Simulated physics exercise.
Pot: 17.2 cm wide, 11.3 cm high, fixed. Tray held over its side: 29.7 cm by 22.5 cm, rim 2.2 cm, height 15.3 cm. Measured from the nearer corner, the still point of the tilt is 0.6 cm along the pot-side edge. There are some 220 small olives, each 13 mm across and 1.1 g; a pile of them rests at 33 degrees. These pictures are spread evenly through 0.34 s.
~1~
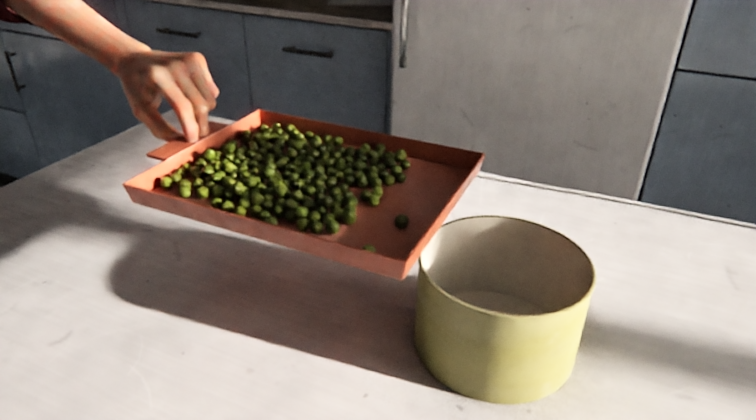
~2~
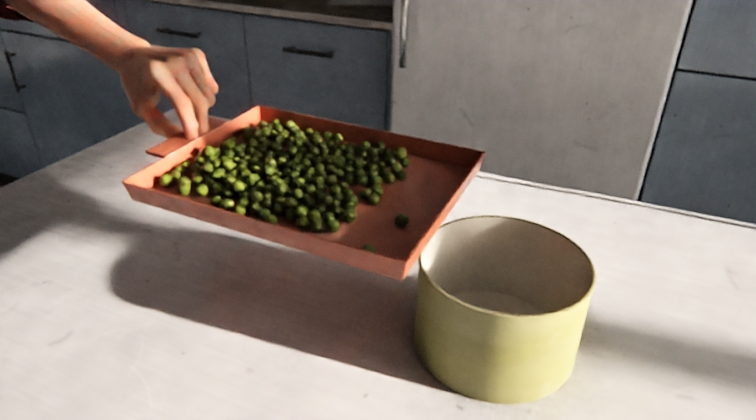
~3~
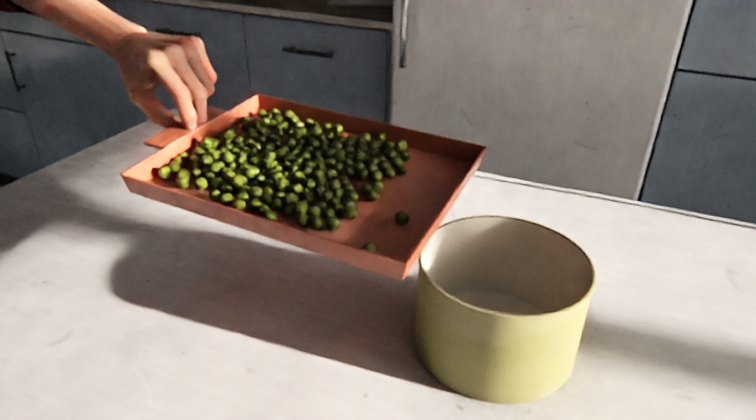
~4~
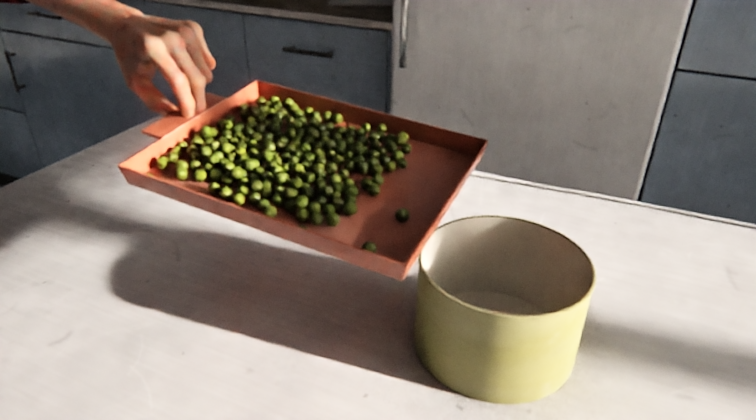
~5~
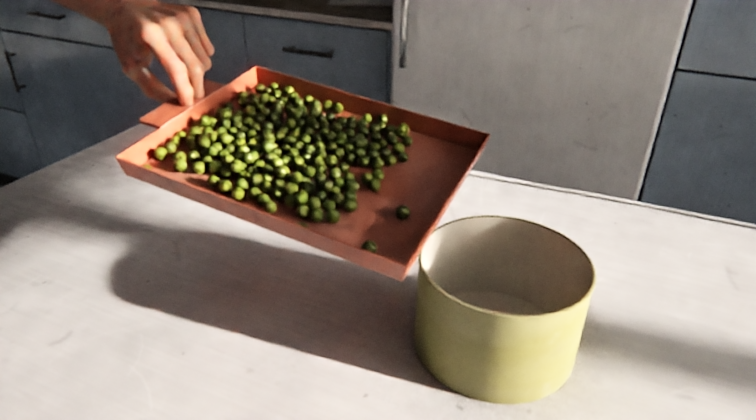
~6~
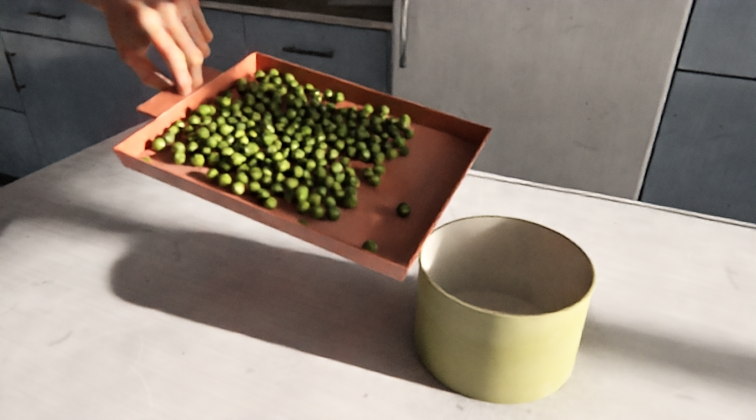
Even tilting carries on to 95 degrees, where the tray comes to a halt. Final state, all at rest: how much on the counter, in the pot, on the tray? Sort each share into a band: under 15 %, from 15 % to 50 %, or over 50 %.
Counter: Over 50 %; pot: Under 15 %; left on the tray: Under 15 %.
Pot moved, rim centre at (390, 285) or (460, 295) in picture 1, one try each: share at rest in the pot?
Roughly 15 per cent, then 25 per cent.
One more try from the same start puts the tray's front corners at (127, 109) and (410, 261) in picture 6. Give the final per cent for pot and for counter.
Pot: 80, counter: 20.
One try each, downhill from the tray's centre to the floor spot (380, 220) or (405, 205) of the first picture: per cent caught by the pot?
Roughly 25 per cent on the first try and 70 per cent on the second.
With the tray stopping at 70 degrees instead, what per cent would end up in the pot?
It would be near 0 per cent.
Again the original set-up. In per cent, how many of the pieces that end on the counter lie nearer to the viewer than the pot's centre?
100 %.
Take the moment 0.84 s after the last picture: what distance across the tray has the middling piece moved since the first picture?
About 8 cm.
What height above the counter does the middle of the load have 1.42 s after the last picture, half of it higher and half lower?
Roughly 28 cm above the counter.
Then, 0.84 s after the last picture, tilt 51 degrees; the tray holds 100 %, the pot 0 %.
Then, 1.42 s after the last picture, tilt 77 degrees; the tray holds 95 %, the pot 0 %.
Then, 2.03 s after the last picture, tilt 95 degrees; the tray holds 20 %, the pot 0 %.
In the end, counter 100 %, pot 0 %, tray 0 %.
